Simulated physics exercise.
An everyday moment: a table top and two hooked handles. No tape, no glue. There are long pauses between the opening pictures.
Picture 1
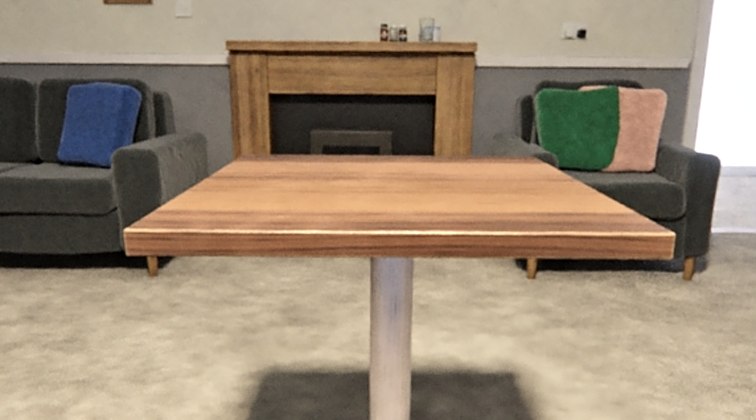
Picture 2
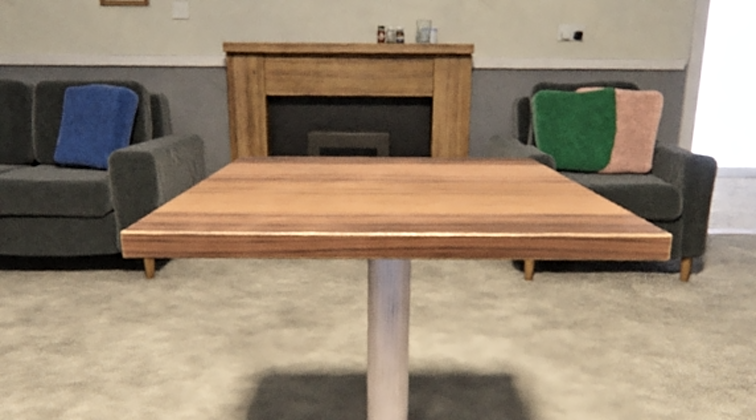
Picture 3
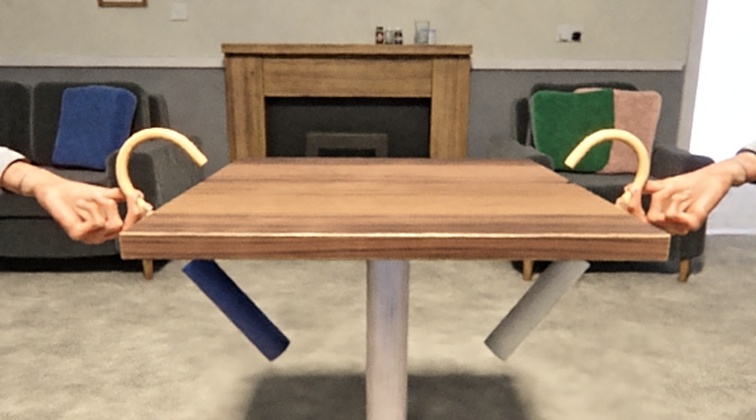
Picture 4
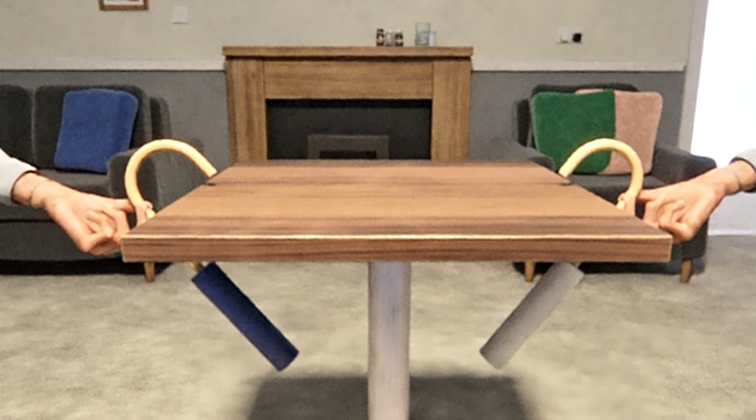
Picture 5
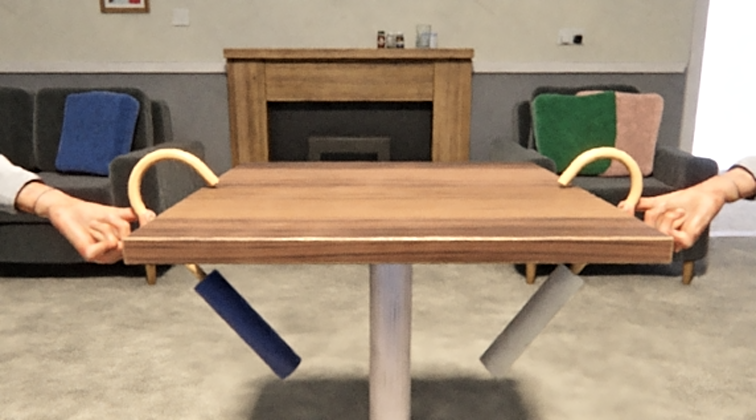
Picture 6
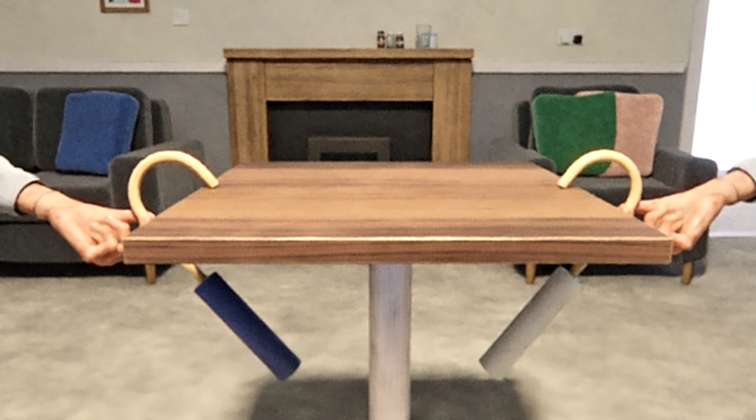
To begin with, a bare wooden table stands in a living room with dark sofas and a fireplace behind it. Then a hand at each side brings in a hooked umbrella, one blue and one white, and lowers the curved handles slightly until their tips rest on the tabletop, fingers still holding on.
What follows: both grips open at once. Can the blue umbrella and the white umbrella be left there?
Outcome: The blue umbrella stays hooked on the edge and the white umbrella stays hooked on the edge.
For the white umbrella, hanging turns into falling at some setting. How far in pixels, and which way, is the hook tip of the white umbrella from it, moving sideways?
Some 20 pixels, right.
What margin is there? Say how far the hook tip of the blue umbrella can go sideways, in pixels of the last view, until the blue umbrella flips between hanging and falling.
About 16 pixels left.
Then, 0.28 s later than the last frame, blue umbrella at rest near (229, 264); white umbrella at rest near (547, 263).
Then, 0.60 s later than the last frame, blue umbrella at rest near (227, 264); white umbrella at rest near (549, 264).
Then, 0.82 s later than the last frame, blue umbrella at rest near (229, 264); white umbrella at rest near (548, 263).
When it is over, the blue umbrella hangs from the table, near (231, 263); the white umbrella hangs from the table, near (546, 263).
